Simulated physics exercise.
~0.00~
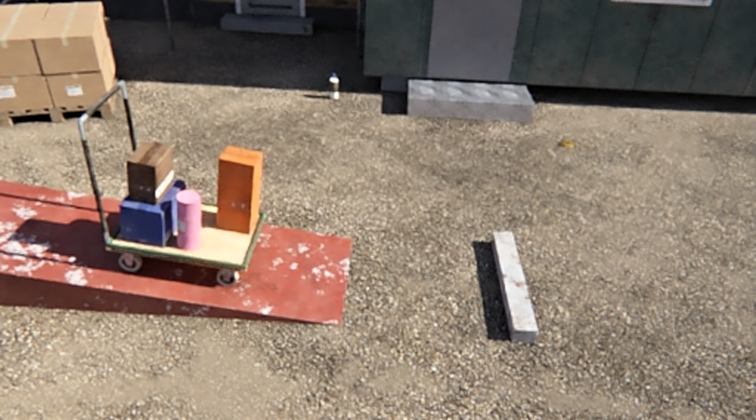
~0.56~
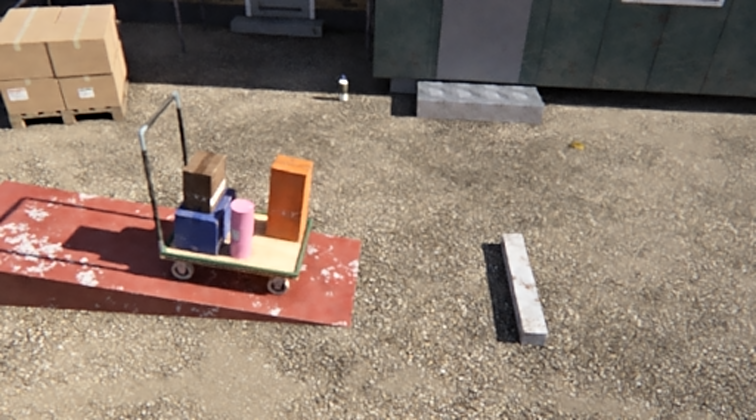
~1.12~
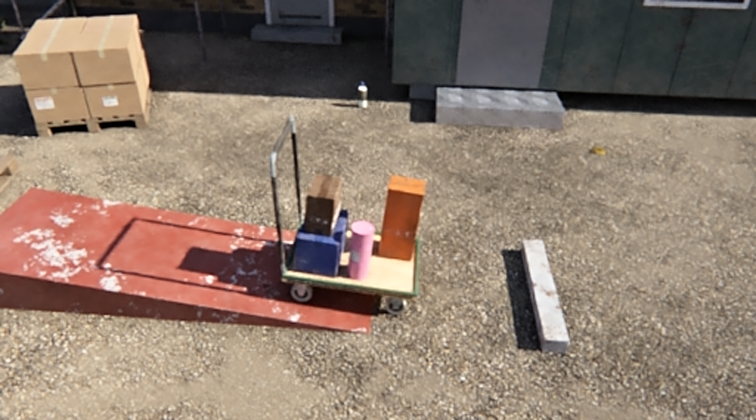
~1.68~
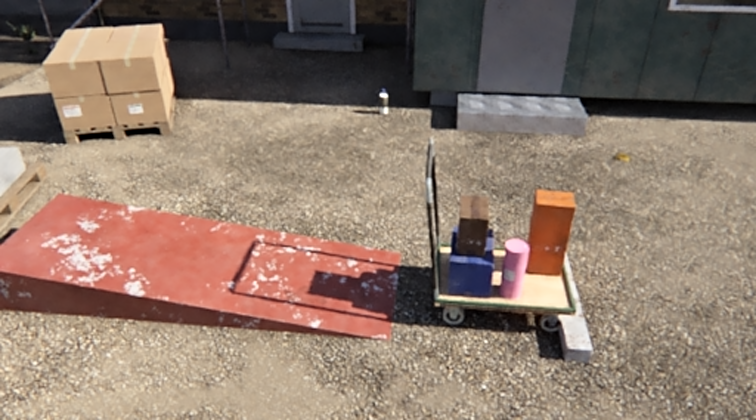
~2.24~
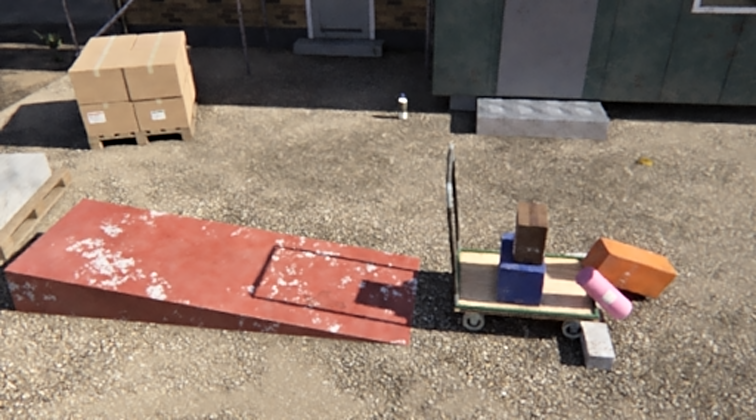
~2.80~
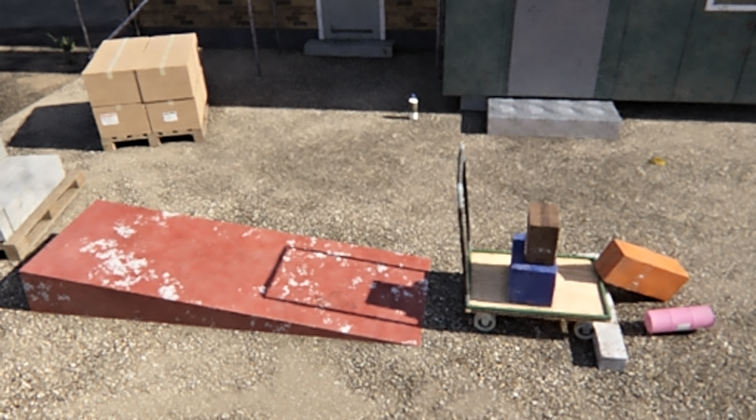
A gravel yard is seen from slightly above, with stacked cartons on a pallet at the back left and a green building at the back right. A flat trolley on a red ramp carries a brown box above a blue box on the left, a pink canister in the middle and a tall orange box on the right. The trolley rolls down to the right, leaves the ramp and crosses the gravel to a pale kerb. It stops abruptly there, and the orange box and canister pitch off the front. Both end lying beyond the trolley, while the brown and blue boxes stay aboard, shifted forward.
